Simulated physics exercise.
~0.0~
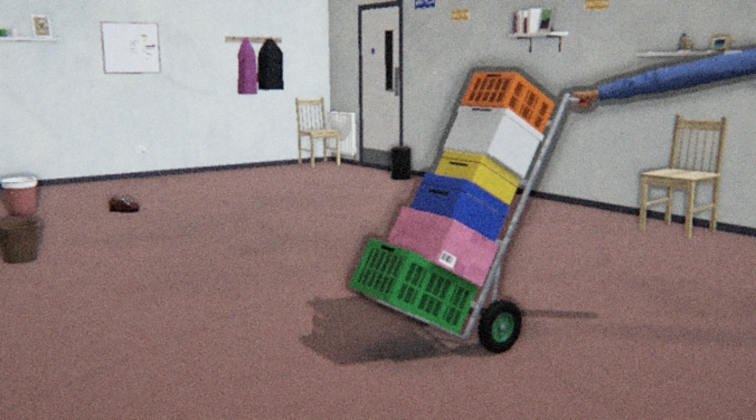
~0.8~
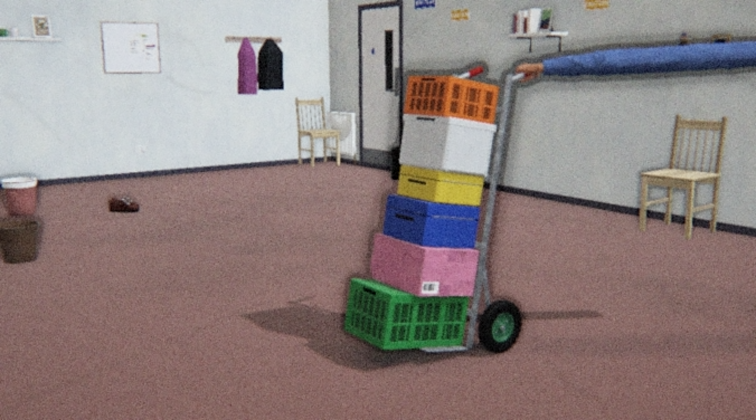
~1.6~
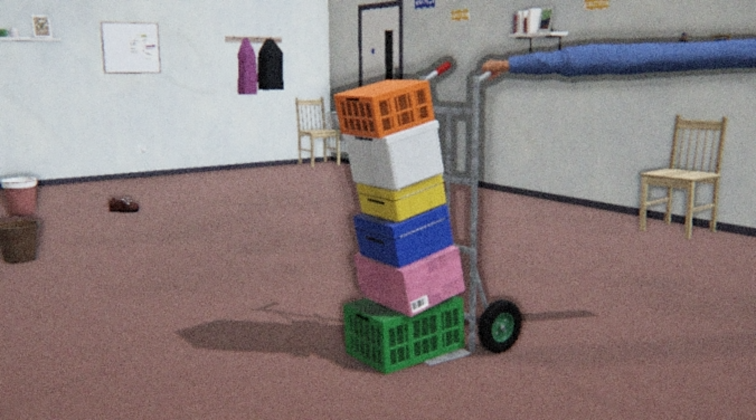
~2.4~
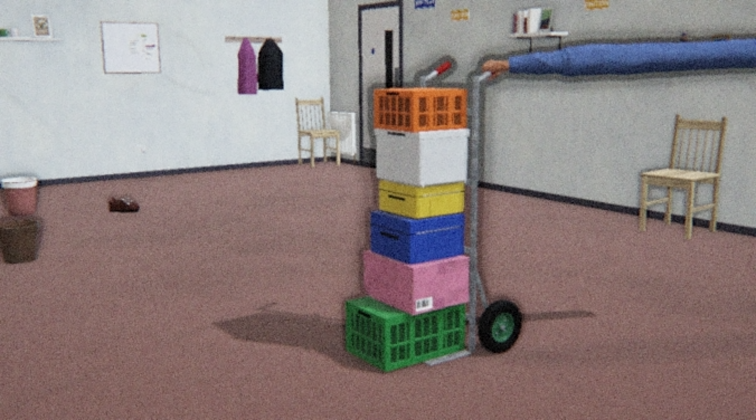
Stack of colourful crates and boxes on a hand truck being tipped upright by a blue-sleeved arm, wobbling left, then settling still stacked.
